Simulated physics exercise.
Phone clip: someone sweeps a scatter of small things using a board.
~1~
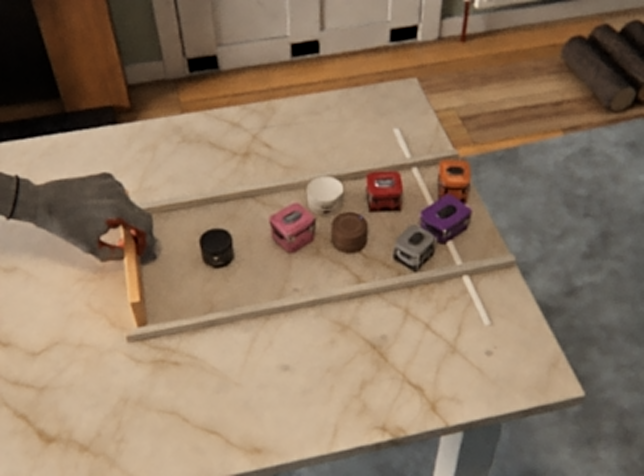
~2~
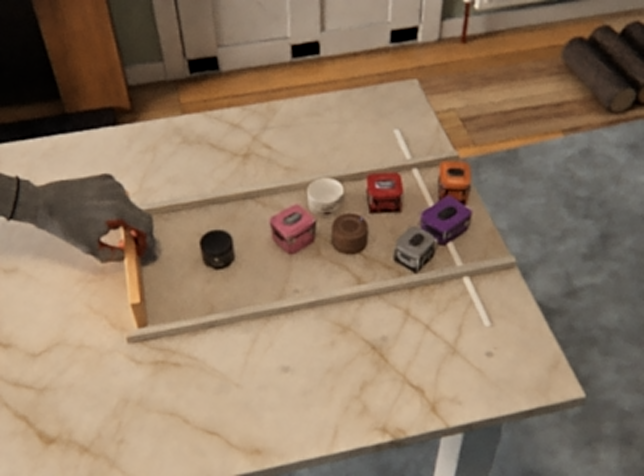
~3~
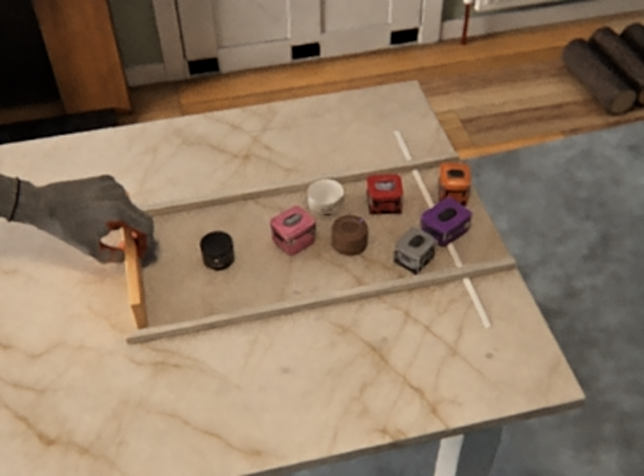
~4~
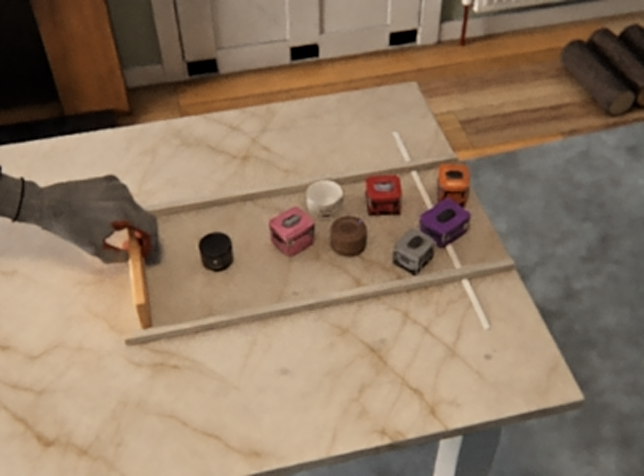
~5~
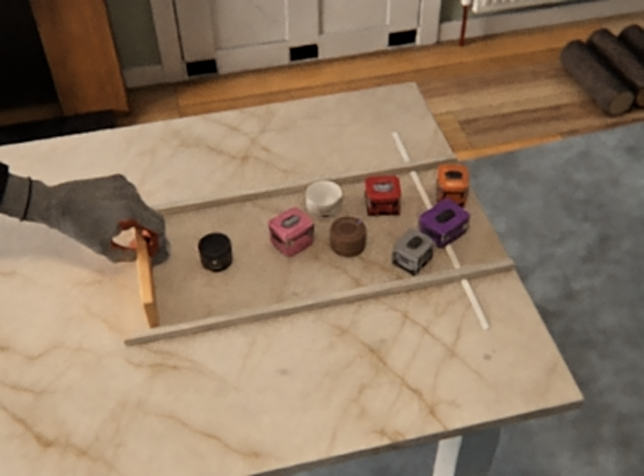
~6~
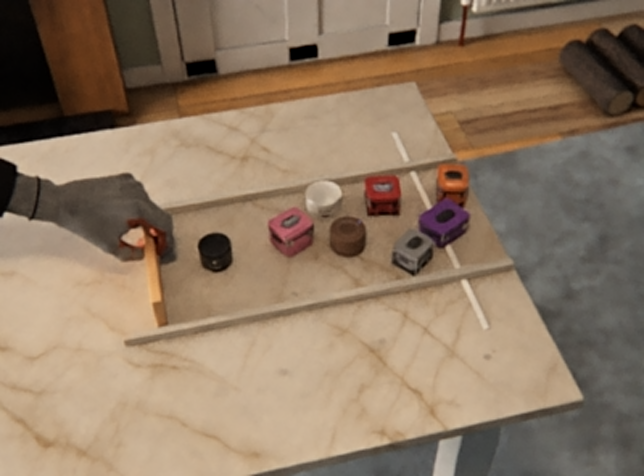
The footage shows a gloved hand holding an upright wooden board at the left of a railed marble surface, then sliding it slightly right toward a black lid, while the scattered small cases, tub and lids stay still.
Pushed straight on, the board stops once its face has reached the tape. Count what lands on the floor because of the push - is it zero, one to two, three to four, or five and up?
It ends with one or a couple gone from the table.
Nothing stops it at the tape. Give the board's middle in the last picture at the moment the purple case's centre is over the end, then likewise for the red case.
The middle sits near (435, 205) for the first and near (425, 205) for the other.
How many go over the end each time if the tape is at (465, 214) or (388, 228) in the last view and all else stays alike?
First try 4, second try 0.
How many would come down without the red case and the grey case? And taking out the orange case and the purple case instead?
I'd say 1 the first time and 1 the second time.
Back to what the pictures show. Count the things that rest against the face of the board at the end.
Looks like 4 of them, all told.
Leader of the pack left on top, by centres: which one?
I'd say the purple case.
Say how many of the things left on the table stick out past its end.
In total, 2 of them.
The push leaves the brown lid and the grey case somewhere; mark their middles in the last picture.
Near (462, 229) and (472, 252).
Early on, none off yet; orange case at rest near (452, 186); purple case at rest near (443, 224); grey case at rest near (413, 252).
A while later, none off yet; orange case travelled a little near (469, 186); purple case moving near (450, 221); grey case travelled about its own width near (442, 257).
Finally, the number that fall off is one or two; lost, red case and orange case.
